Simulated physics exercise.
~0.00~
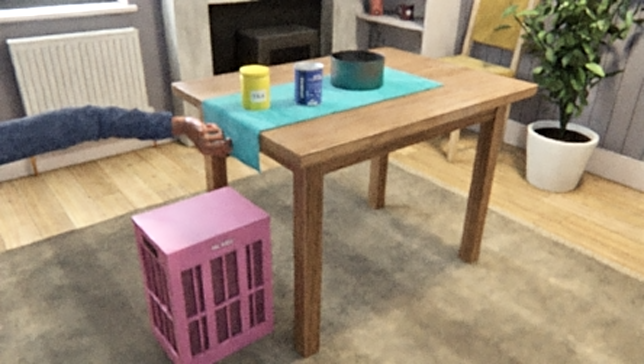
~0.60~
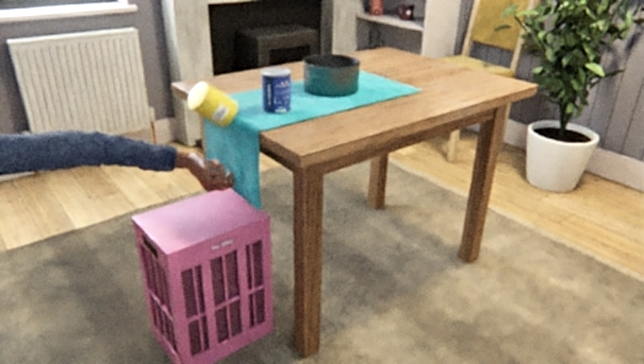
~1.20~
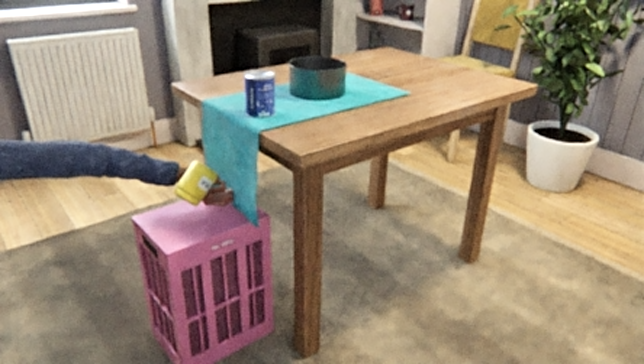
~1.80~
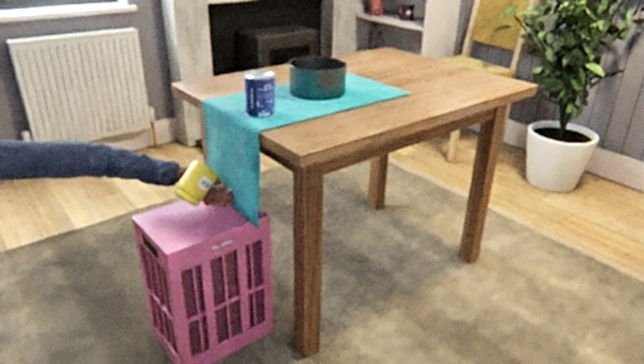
The footage shows a hand pulling a turquoise cloth down over a table's edge, carrying a yellow jar, blue tin and dark pot left; the jar tips off and ends upside down by the hand above the pink crate, while the tin and pot remain on the table.
